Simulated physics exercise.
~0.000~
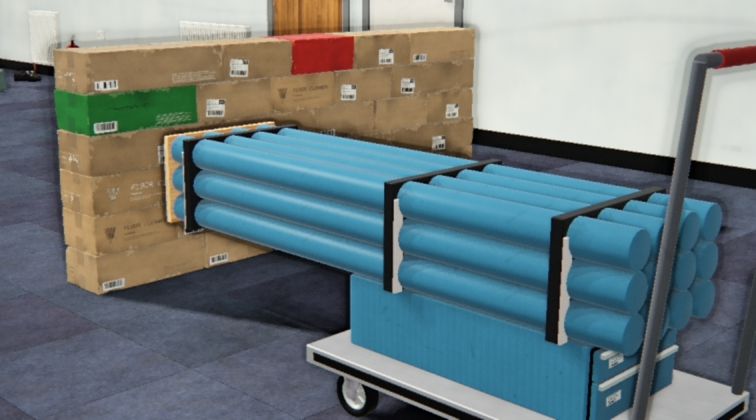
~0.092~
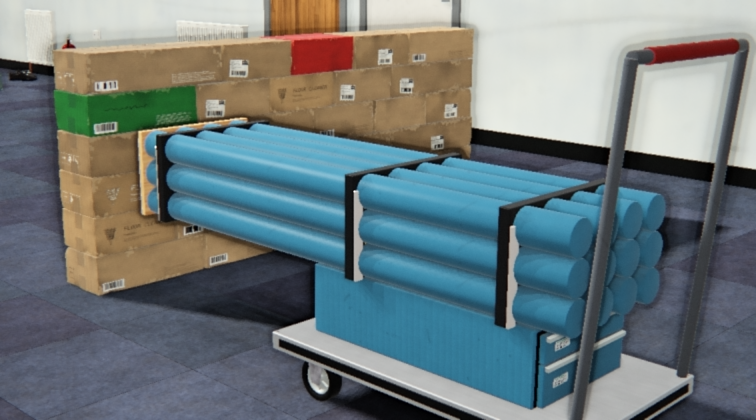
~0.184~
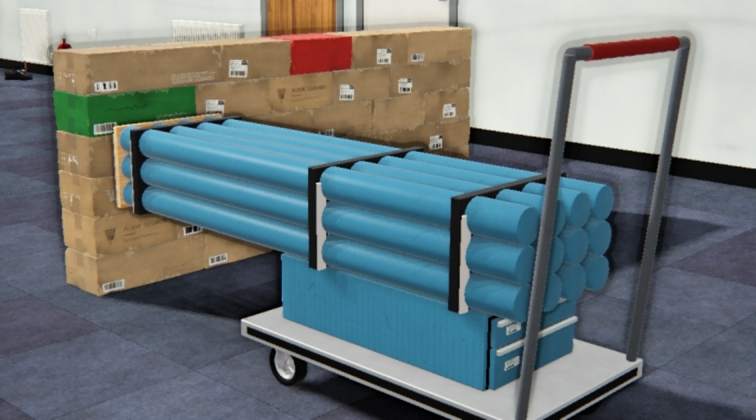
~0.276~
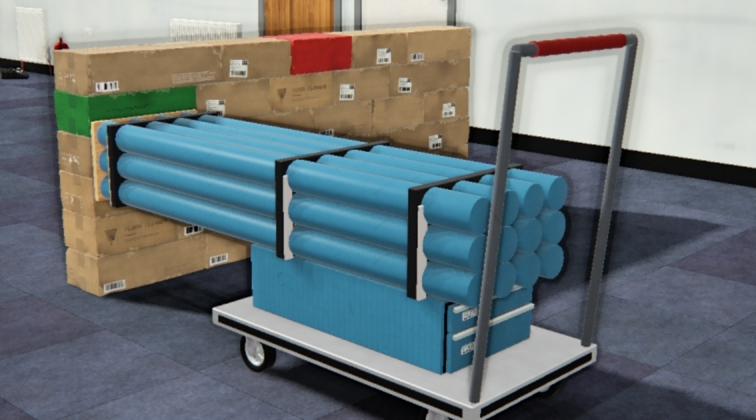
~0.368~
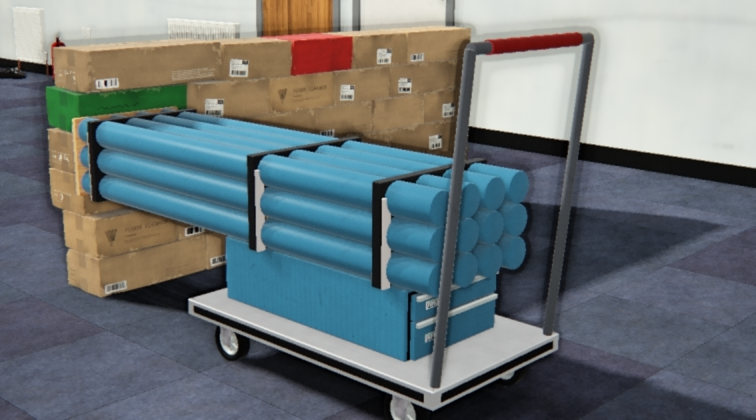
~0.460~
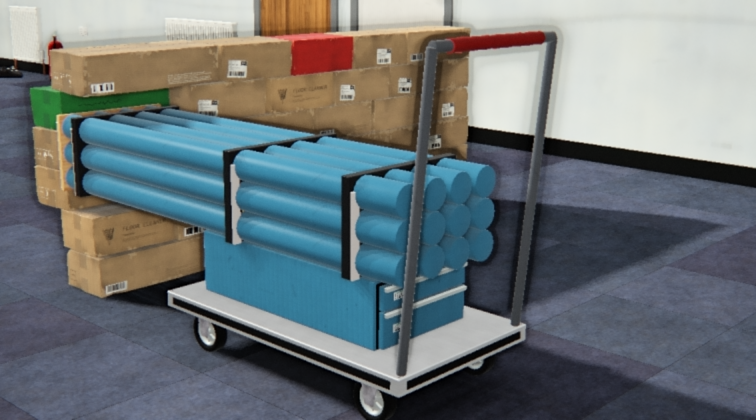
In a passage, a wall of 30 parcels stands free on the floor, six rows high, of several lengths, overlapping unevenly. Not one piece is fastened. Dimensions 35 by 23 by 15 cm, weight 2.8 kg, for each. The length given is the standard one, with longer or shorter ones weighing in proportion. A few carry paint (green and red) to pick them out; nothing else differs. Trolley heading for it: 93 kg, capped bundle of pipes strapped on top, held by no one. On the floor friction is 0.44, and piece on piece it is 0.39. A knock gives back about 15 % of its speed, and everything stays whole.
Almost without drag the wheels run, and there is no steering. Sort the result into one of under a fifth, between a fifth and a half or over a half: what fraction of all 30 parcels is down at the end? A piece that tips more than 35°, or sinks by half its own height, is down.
It is fewer than one in five.
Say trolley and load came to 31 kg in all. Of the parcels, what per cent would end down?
About 10 %.
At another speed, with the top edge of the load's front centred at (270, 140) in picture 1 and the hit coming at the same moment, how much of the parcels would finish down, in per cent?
I'd say some 30 per cent end up down.
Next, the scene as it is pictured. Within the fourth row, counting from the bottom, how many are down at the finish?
I count 1 down there.
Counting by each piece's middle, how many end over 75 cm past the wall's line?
Roughly 4.
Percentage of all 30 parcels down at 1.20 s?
10 per cent.
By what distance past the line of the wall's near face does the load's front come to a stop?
110 cm.
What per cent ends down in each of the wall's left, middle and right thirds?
Going left to right, I get 30, 0 and 0 percent.
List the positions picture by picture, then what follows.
In the first frame (places mark the middle of the side facing us; the camera moves round a little), load (176, 165) 51 cm short of the wall; red parcel (326, 55); green parcel (145, 110); nothing disturbed.
The second frame shows load (150, 159) 36 cm short of the wall; red parcel (325, 55).
The third frame shows load (124, 154) 21 cm short of the wall; red parcel (324, 55).
The fourth frame shows load (102, 148) 6 cm short of the wall; red parcel (324, 55).
The fifth frame shows load (82, 144) 7 cm into the wall's line; green parcel (136, 109) shifted 8 cm; 4 disturbed, none down.
The sixth frame shows load (66, 140) 19 cm into the wall's line; green parcel (118, 105) shifted 20 cm; red parcel (325, 56); 7 disturbed, none down.
After 0.76 s, load 55 cm past the wall's line, still rolling; 3 of the 30 parcels down; green parcel leaning 35°, 32 cm lower.
After 1.20 s, load 96 cm past the wall's line, still rolling; 3 of the 30 parcels down; green parcel on its side.
At rest (2.1 s), load 1.10 m past the wall's line, stopped; 3 of the 30 parcels down; green parcel 59 cm lower; red parcel shifted 19 mm. That is 10 per cent. As the last picture would show them, middles, red parcel near (304, 54).
